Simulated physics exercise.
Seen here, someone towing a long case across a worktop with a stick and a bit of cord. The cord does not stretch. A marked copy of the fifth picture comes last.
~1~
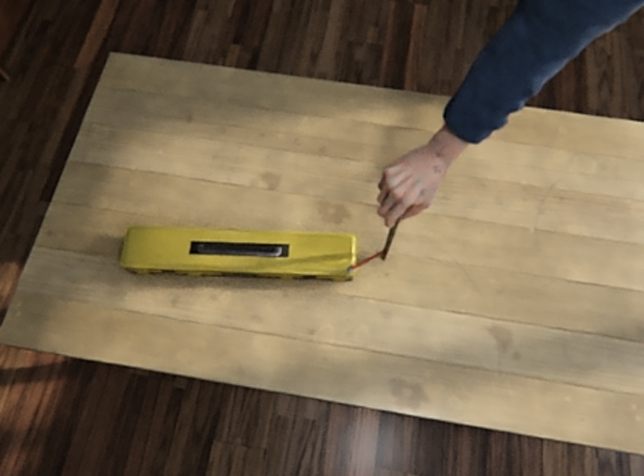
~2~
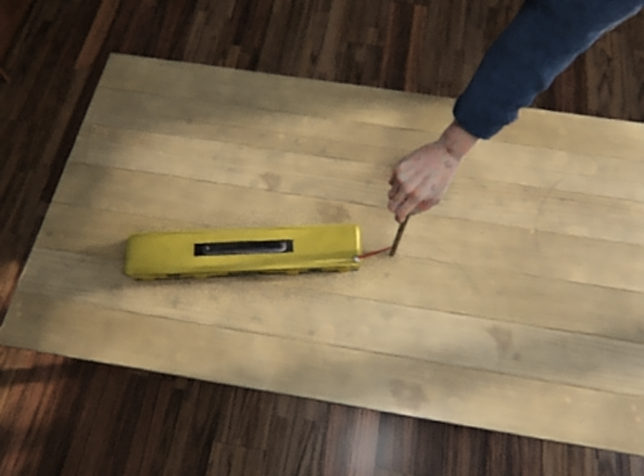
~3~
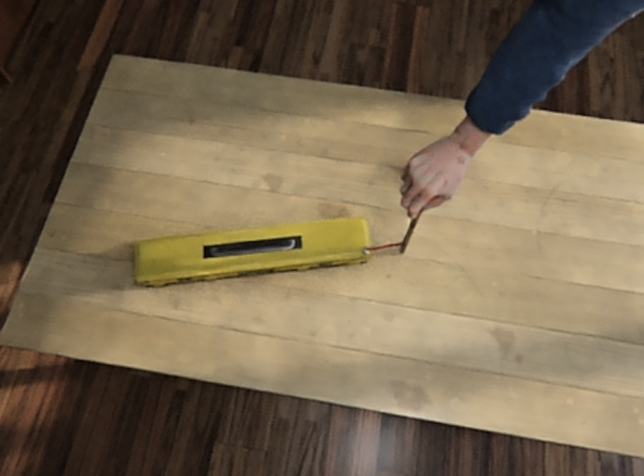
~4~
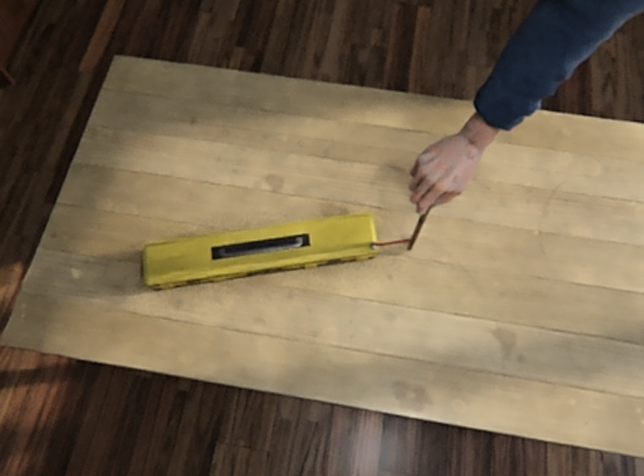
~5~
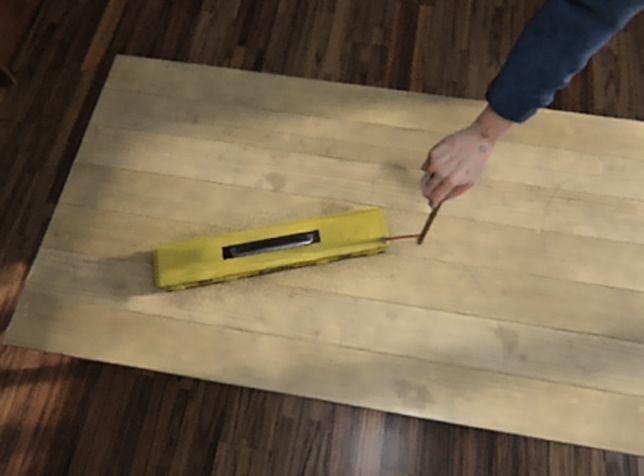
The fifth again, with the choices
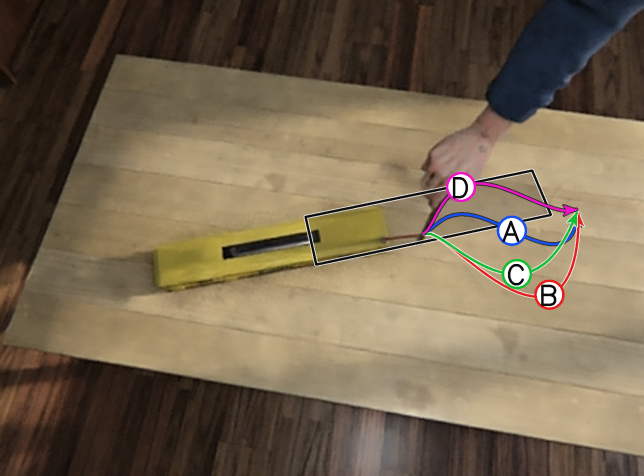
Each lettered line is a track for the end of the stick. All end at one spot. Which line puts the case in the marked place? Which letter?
It ends in the outline on D.
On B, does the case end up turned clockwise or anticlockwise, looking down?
It turns anticlockwise.
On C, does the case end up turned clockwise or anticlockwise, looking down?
It turns anticlockwise.
On the copy, A from (424, 234) via (505, 227) to (578, 213); B from (424, 234) via (534, 296) to (579, 213); C from (424, 234) via (517, 274) to (577, 213); D from (424, 234) via (482, 184) to (576, 210); the outline at (428, 216).
On D. First, foot of the stick (461, 188), middle of the case (321, 230).
Then, foot of the stick (522, 197), middle of the case (376, 218).
Finally, foot of the stick (578, 209), middle of the case (428, 217); it lies in the outline.
By contrast, A leaves its middle at (433, 234); B leaves its middle at (441, 254); C leaves its middle at (436, 246).
